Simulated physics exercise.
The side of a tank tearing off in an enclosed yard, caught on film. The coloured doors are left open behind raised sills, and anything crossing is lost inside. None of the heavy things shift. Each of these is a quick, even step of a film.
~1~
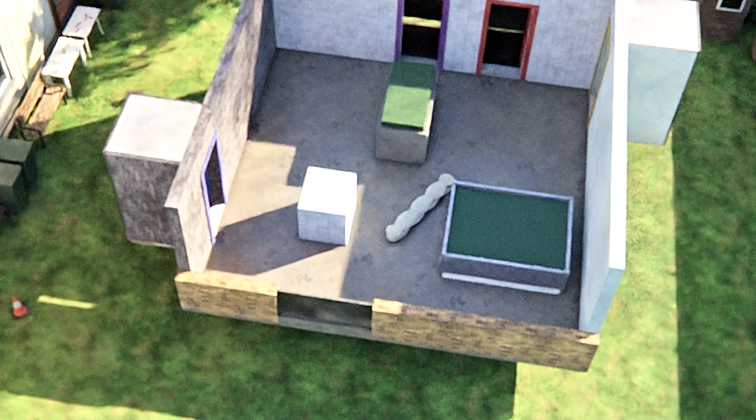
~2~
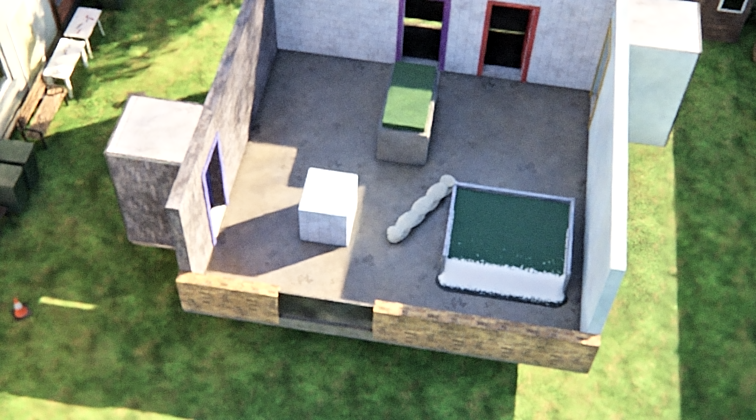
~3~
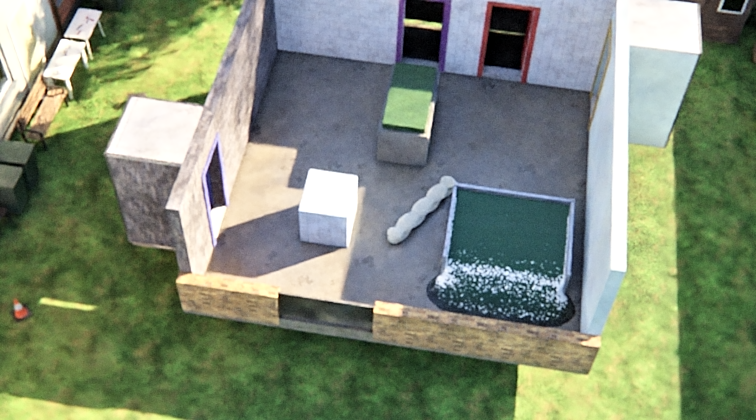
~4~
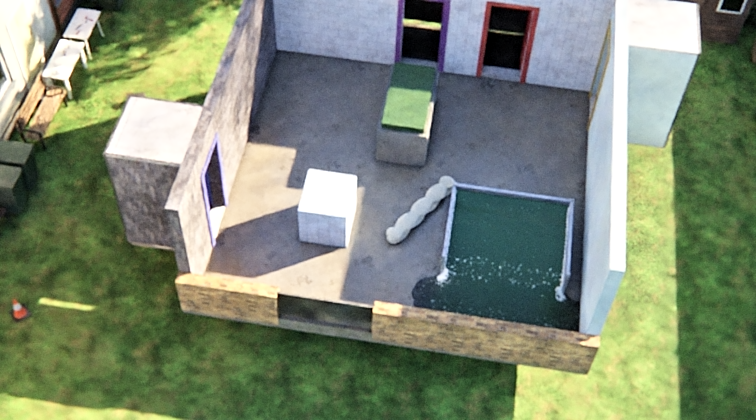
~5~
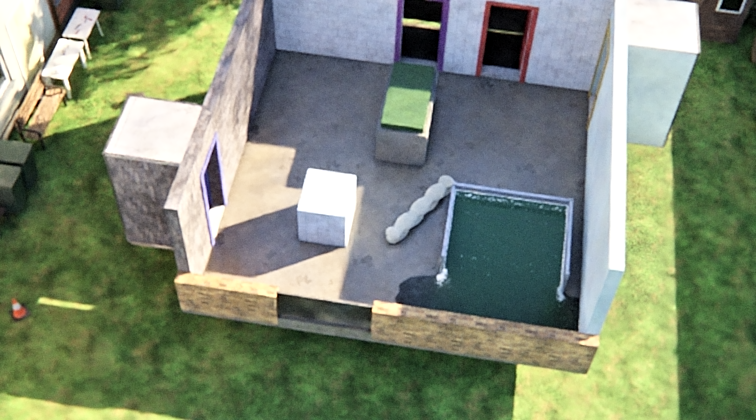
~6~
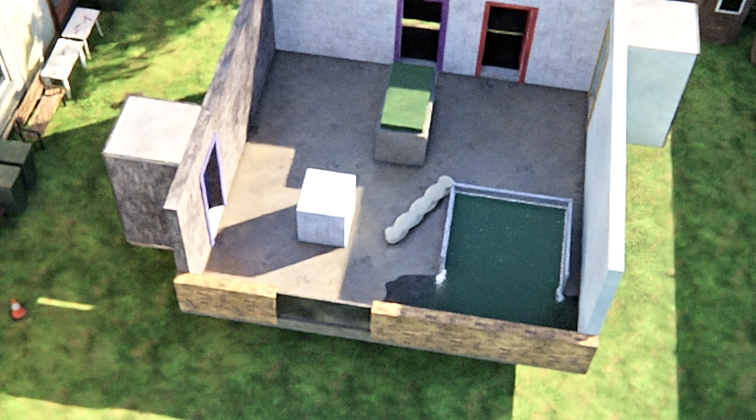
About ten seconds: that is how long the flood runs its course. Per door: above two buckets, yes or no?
Yellow door no. Purple door no. Blue door yes. Red door no.
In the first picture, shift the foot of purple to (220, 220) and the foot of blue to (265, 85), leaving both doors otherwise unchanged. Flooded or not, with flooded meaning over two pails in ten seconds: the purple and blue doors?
Note - the purple door ends up above it; the blue door ends up short of it.
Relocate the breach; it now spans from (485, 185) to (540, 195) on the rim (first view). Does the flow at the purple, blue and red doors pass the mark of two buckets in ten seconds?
Here's how it goes: The purple door surpasses the limit, the blue door fails to reach the limit, and the red door surpasses the limit.
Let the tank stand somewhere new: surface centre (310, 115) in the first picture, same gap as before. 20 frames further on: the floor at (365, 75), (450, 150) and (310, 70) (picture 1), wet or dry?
One after the other: Clear, wet, dry.
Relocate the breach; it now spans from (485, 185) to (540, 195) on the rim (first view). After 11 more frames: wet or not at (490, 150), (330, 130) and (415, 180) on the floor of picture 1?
Submerged, untouched, untouched.
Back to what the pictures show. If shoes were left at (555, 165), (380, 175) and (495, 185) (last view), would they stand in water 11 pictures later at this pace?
Result, as listed: Not wetted / not wetted / not wetted.
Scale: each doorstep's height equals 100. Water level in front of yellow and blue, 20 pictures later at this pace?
Respectively about 20 and 240 per cent.
A moment on, water covers 10 % of the floor; the yellow door not reached, the purple door not reached, the blue door not reached, the red door not reached.
Next, water covers 20 % of the floor; the yellow door not reached, the purple door not reached, the blue door not reached, the red door not reached.
Then, water covers 40 % of the floor; the yellow door wet at the sill, nothing in, the purple door not reached, the blue door under two buckets in, the red door not reached.
Later, water covers 65 % of the floor; the yellow door wet at the sill, nothing in, the purple door wet at the sill, nothing in, the blue door far over two buckets in, the red door wet at the sill, nothing in.
In the end, water covers 90 % of the floor; the yellow door wet at the sill, nothing in, the purple door wet at the sill, nothing in, the blue door far over two buckets in, the red door wet at the sill, nothing in.
